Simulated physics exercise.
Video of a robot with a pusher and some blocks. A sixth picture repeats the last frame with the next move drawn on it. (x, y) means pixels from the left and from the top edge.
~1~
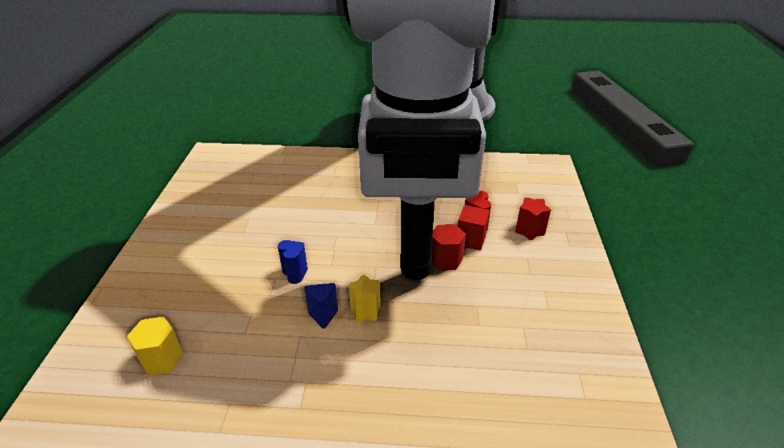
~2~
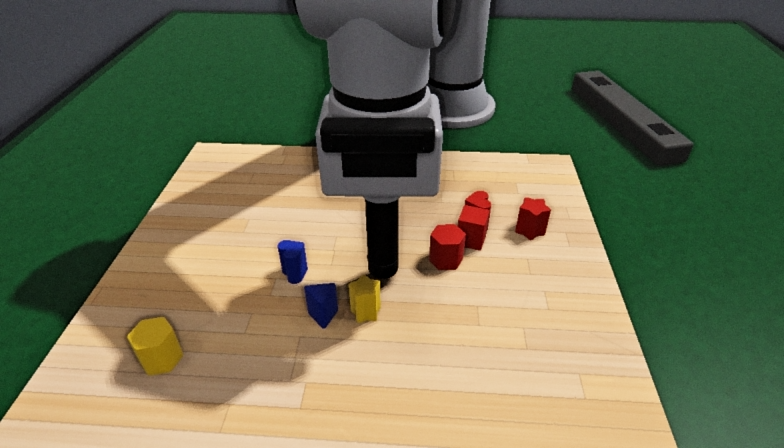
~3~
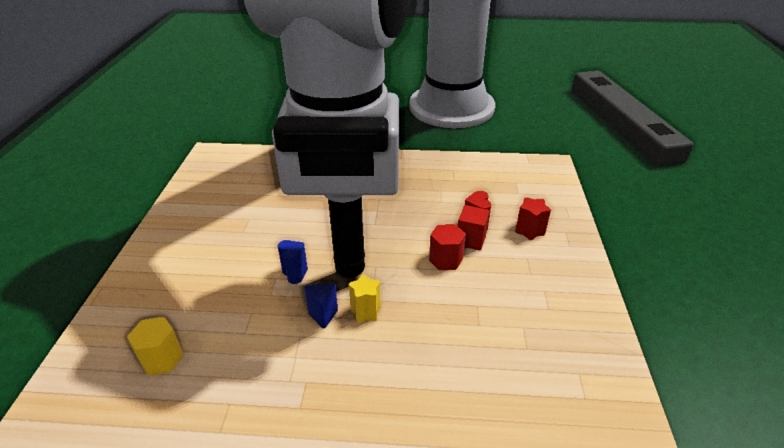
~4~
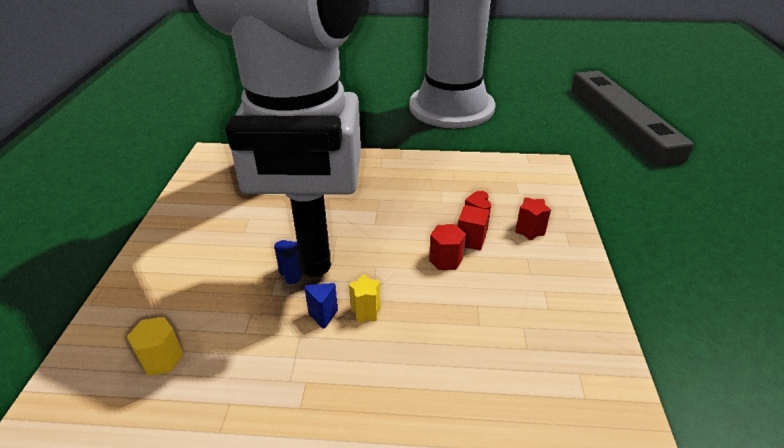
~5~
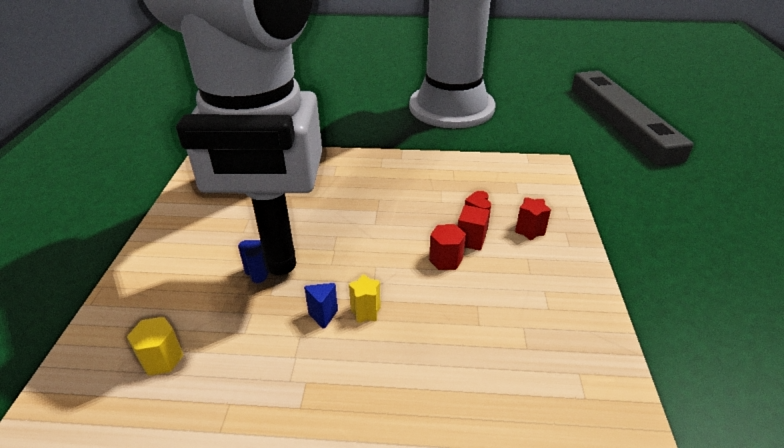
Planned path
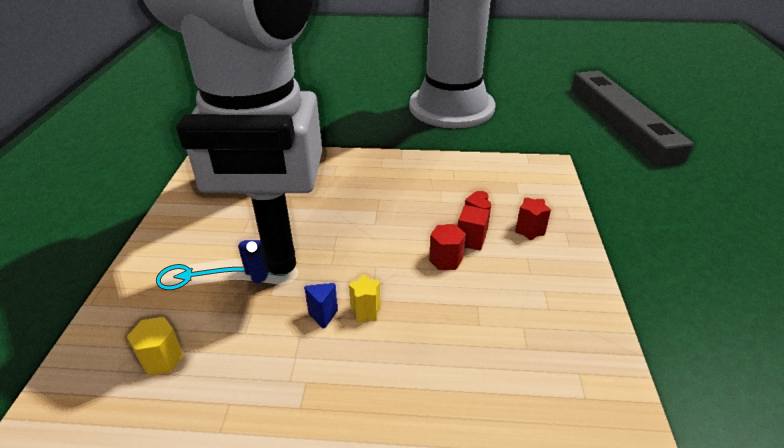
On a wooden board, a robot's black pusher moves left and pushes a blue block left.
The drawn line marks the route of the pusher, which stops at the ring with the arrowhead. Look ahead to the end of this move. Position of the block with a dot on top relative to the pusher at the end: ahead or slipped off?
The block with a dot on top stays in front.
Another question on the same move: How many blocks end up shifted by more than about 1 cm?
My forecast: 1.
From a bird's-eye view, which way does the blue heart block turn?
Looking from above, the answer is clockwise.
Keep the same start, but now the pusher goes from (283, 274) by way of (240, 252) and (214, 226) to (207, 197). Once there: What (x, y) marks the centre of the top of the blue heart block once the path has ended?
It will end up at (218, 244).
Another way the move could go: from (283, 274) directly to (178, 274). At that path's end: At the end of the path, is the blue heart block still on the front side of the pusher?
I believe so.
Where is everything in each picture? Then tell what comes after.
In the first frame, pusher tip (415, 270); block tops, blue heart block (291, 248); blue three-sided block (320, 290).
In the second frame, pusher (383, 269); blocks unchanged.
In the third frame, pusher (350, 268); blocks unchanged.
In the fourth frame, pusher (316, 267); blue heart block (287, 248).
In the fifth frame, pusher (282, 266); blue heart block (252, 247); blue three-sided block (320, 290).
Path on the board, from (283, 274) by way of (249, 269) and (212, 272) to (174, 277); the dot is on the blue heart block.
On the path given first. One third of the way, pusher (246, 262); blue heart block (215, 244).
Two thirds of the way, pusher (209, 264); blue heart block (178, 244).
At the end, pusher (171, 269); blue heart block (143, 244), turned 25° clockwise; blue three-sided block in place.
